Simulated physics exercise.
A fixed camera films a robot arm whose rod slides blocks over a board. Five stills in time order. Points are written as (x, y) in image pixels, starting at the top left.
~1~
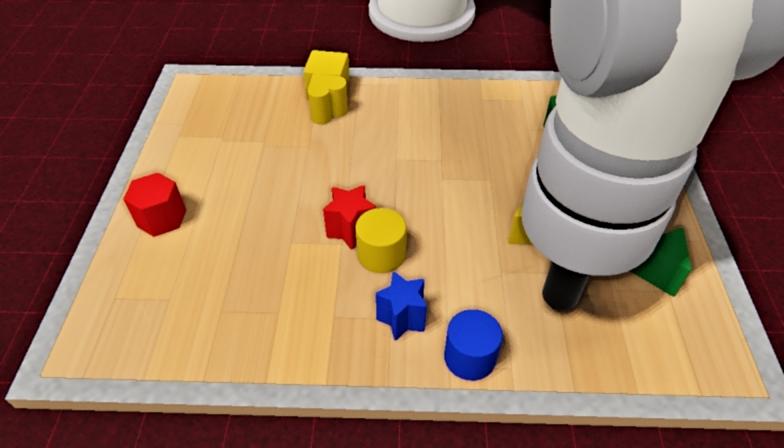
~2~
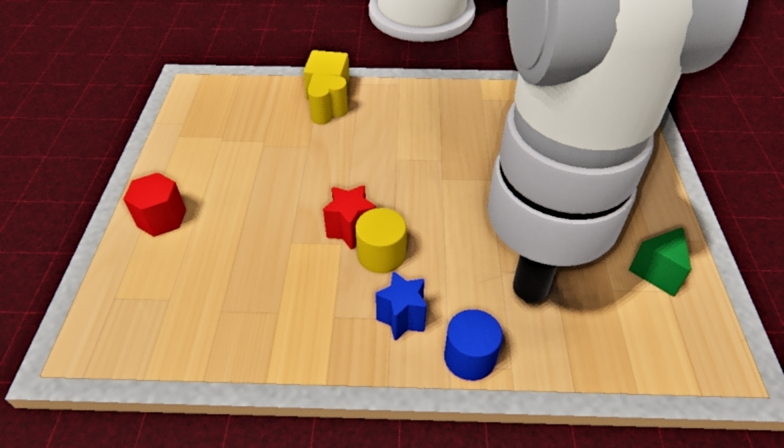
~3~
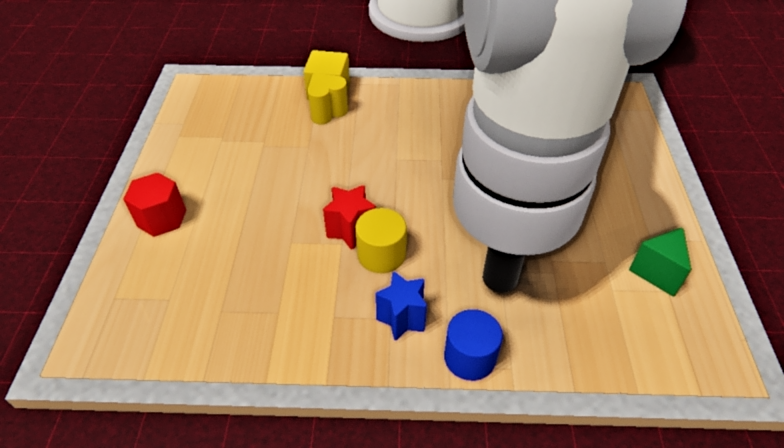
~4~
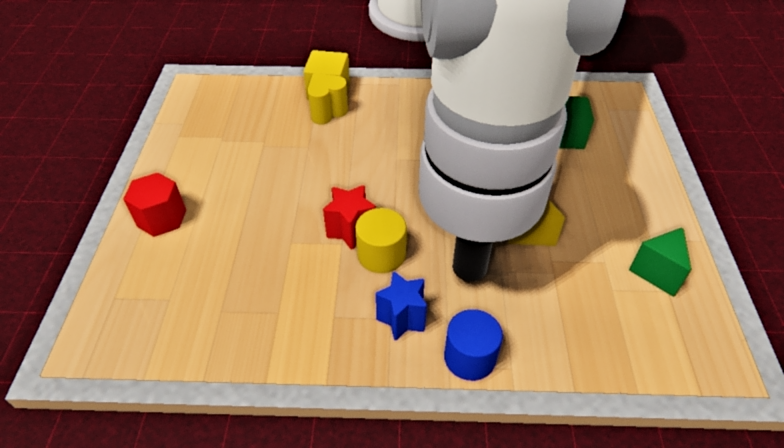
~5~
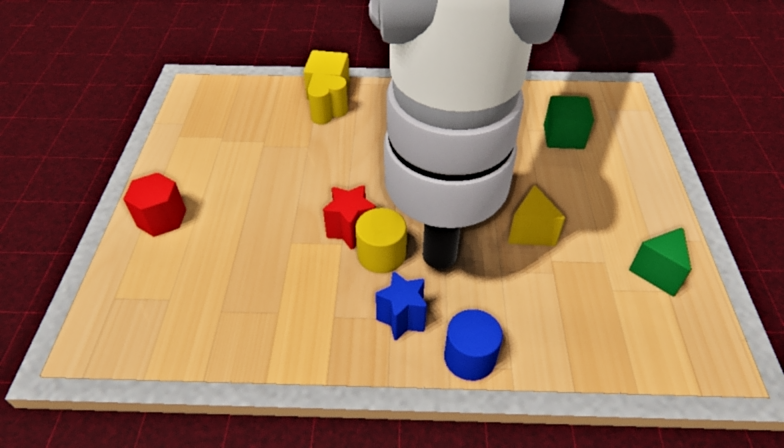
On a wooden board, a robot arm moving its black rod leftward past a blue cylinder, the coloured blocks staying still.
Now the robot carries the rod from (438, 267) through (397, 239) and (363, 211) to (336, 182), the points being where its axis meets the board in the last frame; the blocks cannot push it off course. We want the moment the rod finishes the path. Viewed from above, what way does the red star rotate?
I'd predict that, seen from above, the red star rotates counter-clockwise.
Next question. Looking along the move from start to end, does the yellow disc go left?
Yes.
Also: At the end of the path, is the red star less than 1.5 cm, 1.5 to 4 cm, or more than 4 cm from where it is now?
1.5 to 4 cm.
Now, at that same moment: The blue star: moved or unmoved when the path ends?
It holds its position.
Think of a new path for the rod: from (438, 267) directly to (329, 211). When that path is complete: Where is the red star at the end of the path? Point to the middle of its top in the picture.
At (292, 181).
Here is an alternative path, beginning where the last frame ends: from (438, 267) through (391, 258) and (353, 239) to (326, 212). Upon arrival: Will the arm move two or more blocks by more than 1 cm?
Yes, it checks out.
On the path given first. One third of the way, rod at (396, 228); red star at (333, 194); yellow disc at (356, 221).
Two thirds of the way, rod at (362, 199); red star at (328, 193); yellow disc at (351, 222).
At the end, rod at (335, 171); red star at (323, 190), turned 25° anticlockwise; yellow disc at (351, 222); blue star still.
